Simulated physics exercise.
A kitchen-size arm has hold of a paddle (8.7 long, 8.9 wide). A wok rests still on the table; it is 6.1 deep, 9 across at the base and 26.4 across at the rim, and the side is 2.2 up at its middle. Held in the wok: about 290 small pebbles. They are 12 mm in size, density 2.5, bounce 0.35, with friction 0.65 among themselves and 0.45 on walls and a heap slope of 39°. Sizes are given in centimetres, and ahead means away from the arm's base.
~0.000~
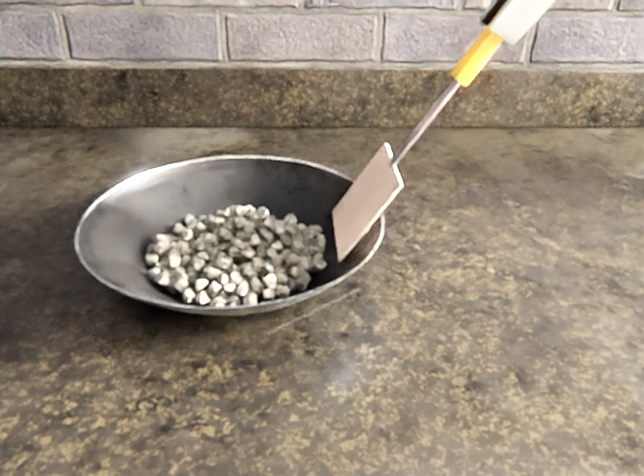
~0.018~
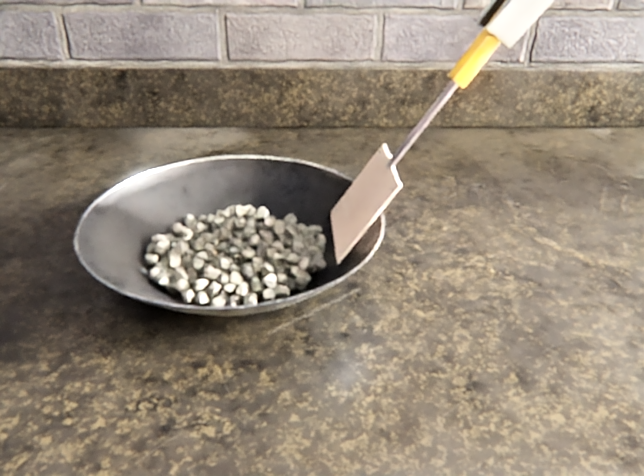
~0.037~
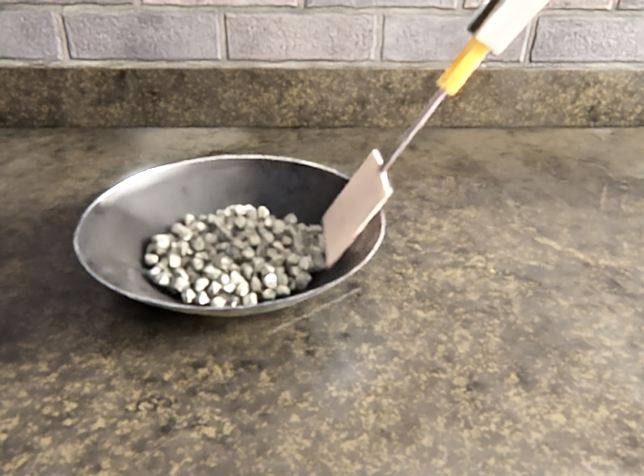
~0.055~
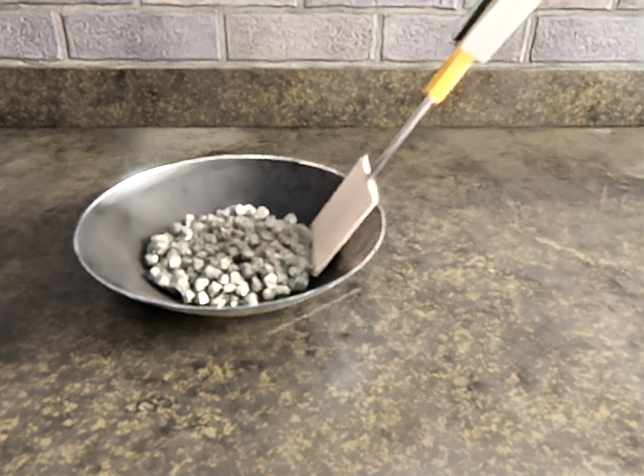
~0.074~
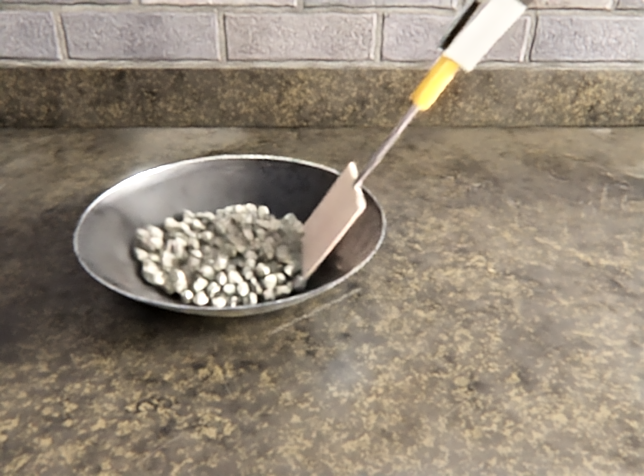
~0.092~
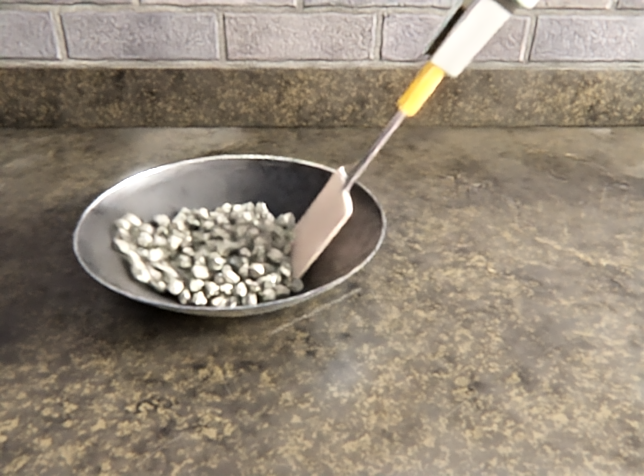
On a mottled stone countertop before a grey brick wall, a flat paddle with a yellow collar slants into the right side of a dark wok holding small silvery pebbles. The paddle shifts slightly left, reaches the pile, then pushes the pebbles a short way toward the wok's left side.
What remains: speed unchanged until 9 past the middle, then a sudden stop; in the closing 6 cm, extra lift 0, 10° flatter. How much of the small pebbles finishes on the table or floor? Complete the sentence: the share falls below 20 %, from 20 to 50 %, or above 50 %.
The share falls from 20 to 50 %.
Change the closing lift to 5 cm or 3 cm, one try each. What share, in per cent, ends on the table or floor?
Roughly 30 % and then 40 %.
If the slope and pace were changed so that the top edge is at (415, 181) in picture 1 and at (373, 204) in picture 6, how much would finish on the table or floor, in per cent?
It comes to something like 35 %, give or take.
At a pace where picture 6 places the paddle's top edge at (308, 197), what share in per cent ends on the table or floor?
My guess is around 60 percent.
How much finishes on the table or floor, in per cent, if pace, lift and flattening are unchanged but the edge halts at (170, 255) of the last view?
The share ending on the table or floor is about 20 per cent.
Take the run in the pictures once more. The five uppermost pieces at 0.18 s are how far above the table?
About 7 centimetres.
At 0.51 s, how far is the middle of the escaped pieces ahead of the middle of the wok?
Some 20 cm.
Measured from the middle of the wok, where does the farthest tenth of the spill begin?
About 25 cm.
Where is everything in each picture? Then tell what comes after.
Paddle top edge at (394, 162), sloping 57°; upper third of the load around (241, 247), from x 150 to 320, top at y 210; 292 in the wok, in the first picture.
Paddle top edge at (392, 164), sloping 57°; upper third of the load around (241, 247), from x 150 to 320, top at y 210, in the second picture.
Paddle top edge at (382, 170), sloping 57°; upper third of the load around (241, 247), from x 150 to 320, top at y 210, in the third picture.
Paddle top edge at (370, 177), sloping 57°; upper third of the load around (240, 247), from x 150 to 315, top at y 210, in the fourth picture.
Paddle top edge at (357, 183), sloping 57°; upper third of the load around (227, 243), from x 140 to 305, top at y 210, in the fifth picture.
Paddle top edge at (345, 188), sloping 57°; upper third of the load around (208, 240), from x 120 to 300, top at y 210; 292 in the wok, in the sixth picture.
By 0.18 s, sloping 57°, highest piece 7 above the table; 290 in the wok, 2 on the blade or in flight.
By 0.27 s, sloping 53°, highest piece 9 above the table; 268 in the wok, 3 on the table or floor, 21 on the blade or in flight.
By 0.51 s, sloping 47°, highest piece 7 above the table; 173 in the wok, 118 on the table or floor, 1 on the blade or in flight.
By 1.56 s, sloping 47°, highest piece 7 above the table; 173 in the wok, 119 on the table or floor.
Final count, 173 in the wok, 119 on the table or floor. That is 41 % on the table or floor.
